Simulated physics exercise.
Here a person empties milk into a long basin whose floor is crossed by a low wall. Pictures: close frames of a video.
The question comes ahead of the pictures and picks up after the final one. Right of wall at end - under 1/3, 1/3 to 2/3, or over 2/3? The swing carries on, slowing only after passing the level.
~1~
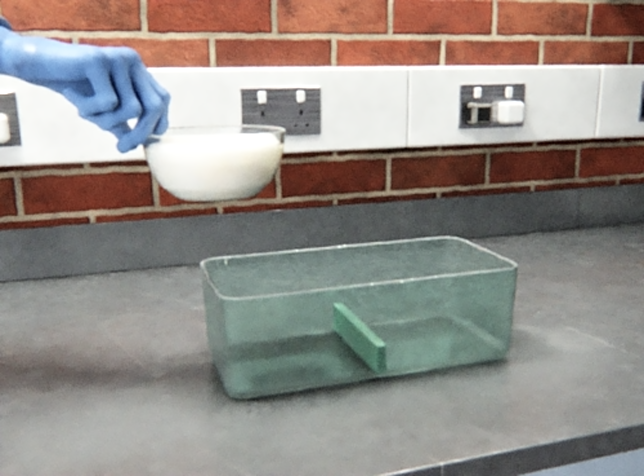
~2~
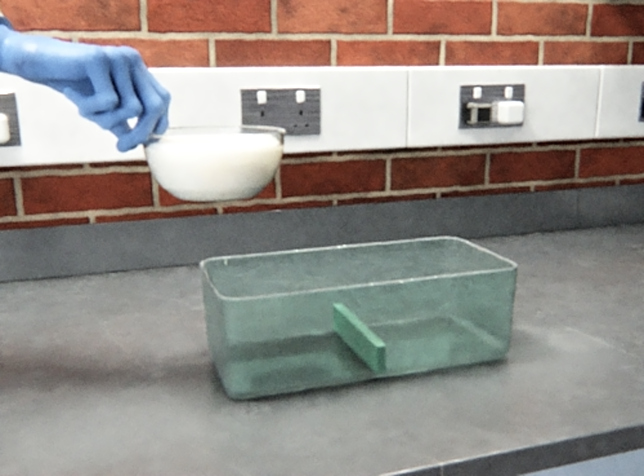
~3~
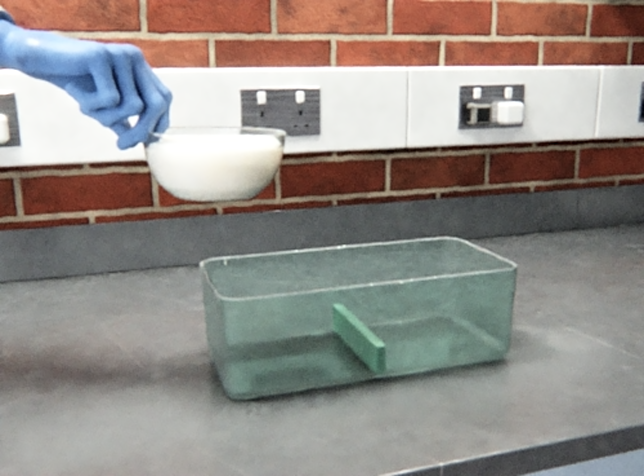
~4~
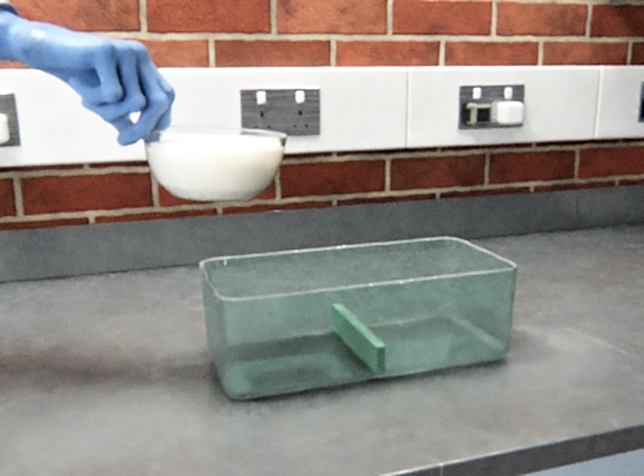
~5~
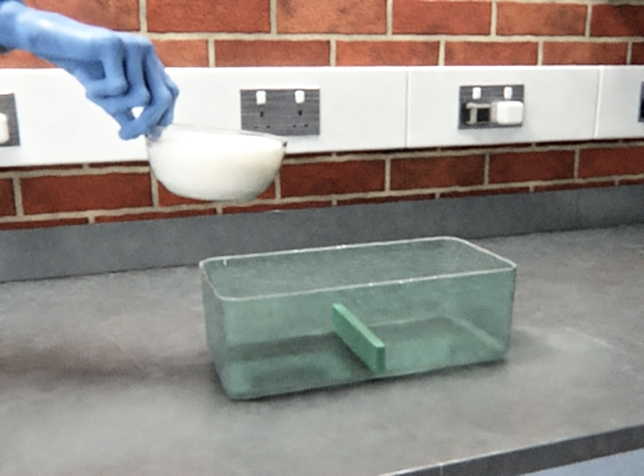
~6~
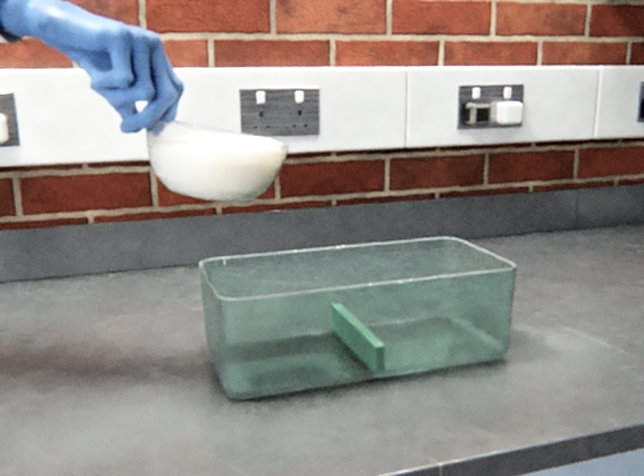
Under 1/3.
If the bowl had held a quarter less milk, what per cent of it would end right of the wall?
Near 5 parts in a hundred.
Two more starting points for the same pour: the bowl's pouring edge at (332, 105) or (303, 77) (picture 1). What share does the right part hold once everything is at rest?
First try: Near 75 percent; second try: Near 65 percent.
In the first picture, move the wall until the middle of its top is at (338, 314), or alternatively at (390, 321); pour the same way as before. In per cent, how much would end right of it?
Note - case one near 50 %, case two near 15 %.
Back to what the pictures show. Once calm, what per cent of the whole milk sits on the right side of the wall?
Some 25 per cent.
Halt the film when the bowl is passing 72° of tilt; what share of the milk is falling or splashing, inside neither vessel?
35 in a hundred.
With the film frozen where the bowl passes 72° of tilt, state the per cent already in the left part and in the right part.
On the left 25 per cent, on the right 5 per cent.
A moment on, the bowl is tipped part way and 34 per cent is still to pour, 23 is left of the wall and 7 right of it.
Next, the bowl is tipped right over and 0 per cent is still to pour, 76 is left of the wall and 19 right of it.
Then the bowl is tipped right over and 0 per cent is still to pour, 75 is left of the wall and 24 right of it.
Later the bowl is tipped right over and 0 per cent is still to pour, 75 is left of the wall and 24 right of it.
Finally, 75 per cent lies left of the wall, 24 right of it and 1 outside.
